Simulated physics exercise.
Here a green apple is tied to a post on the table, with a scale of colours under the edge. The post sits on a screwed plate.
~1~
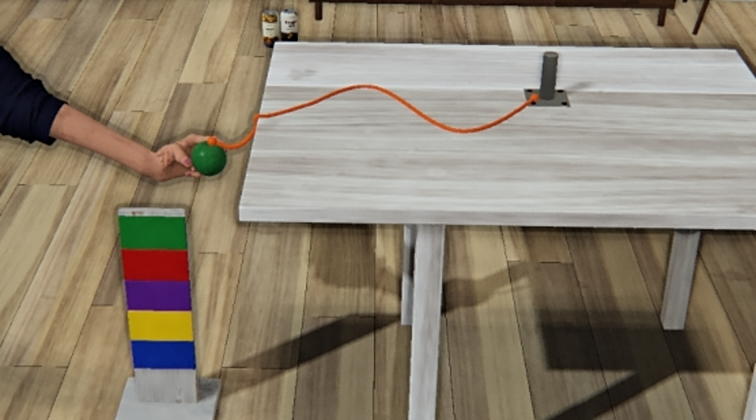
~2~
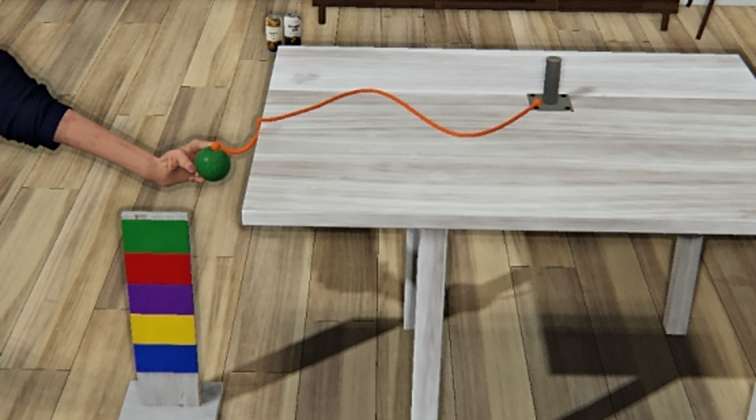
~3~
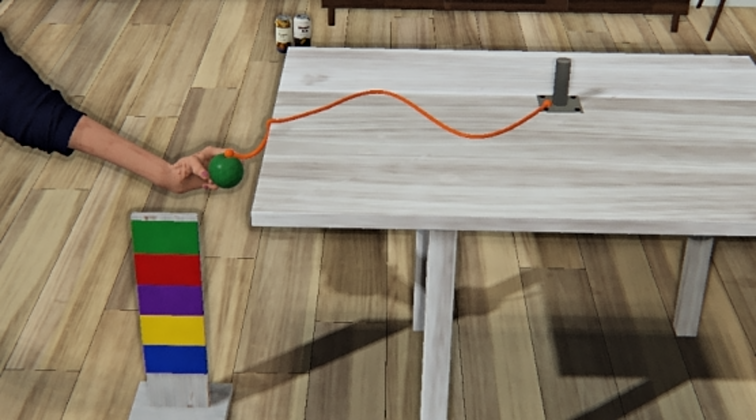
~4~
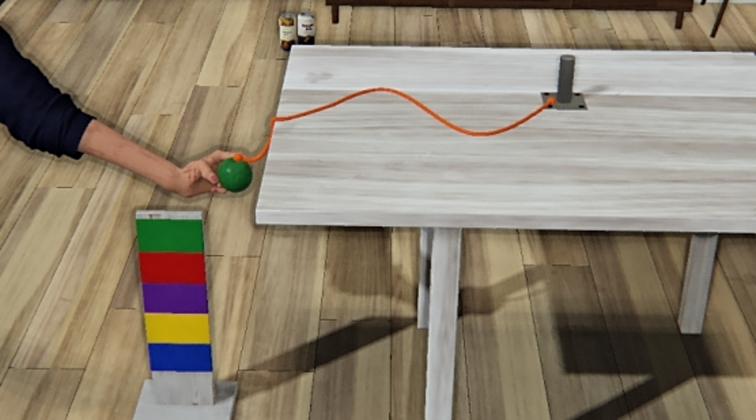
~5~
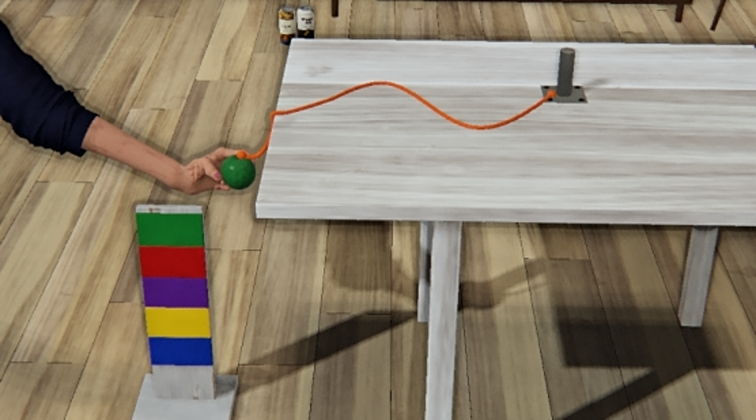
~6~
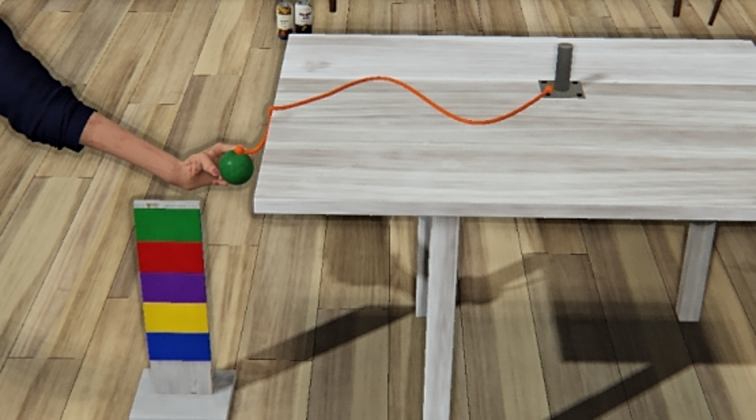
A hand held a green ball, tied by a wavy orange cord to a post on a pale table, just off the table's left edge above a striped colour board, and barely anything moved.
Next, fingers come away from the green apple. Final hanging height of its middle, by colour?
Purple band.
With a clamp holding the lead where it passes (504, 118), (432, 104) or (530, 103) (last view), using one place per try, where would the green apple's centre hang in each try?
First near (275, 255), then near (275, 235), then near (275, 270).
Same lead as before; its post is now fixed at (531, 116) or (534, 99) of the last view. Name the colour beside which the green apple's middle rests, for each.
It comes out yellow the first time and yellow the second time.
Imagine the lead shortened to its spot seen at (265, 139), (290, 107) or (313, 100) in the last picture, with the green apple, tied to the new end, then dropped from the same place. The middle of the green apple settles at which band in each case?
Red; green; higher than all five.
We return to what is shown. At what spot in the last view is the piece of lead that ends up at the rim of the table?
You'll find it close to (364, 80).
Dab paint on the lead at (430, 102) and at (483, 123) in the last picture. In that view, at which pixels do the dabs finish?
The first moves to (371, 101), the second to (442, 96).
A little later, apple near (249, 282); level with purple.
Next, apple near (306, 276); level with purple.
Later still, apple near (271, 284); level with purple.
When it is over, apple near (276, 284); level with purple. The purple one.
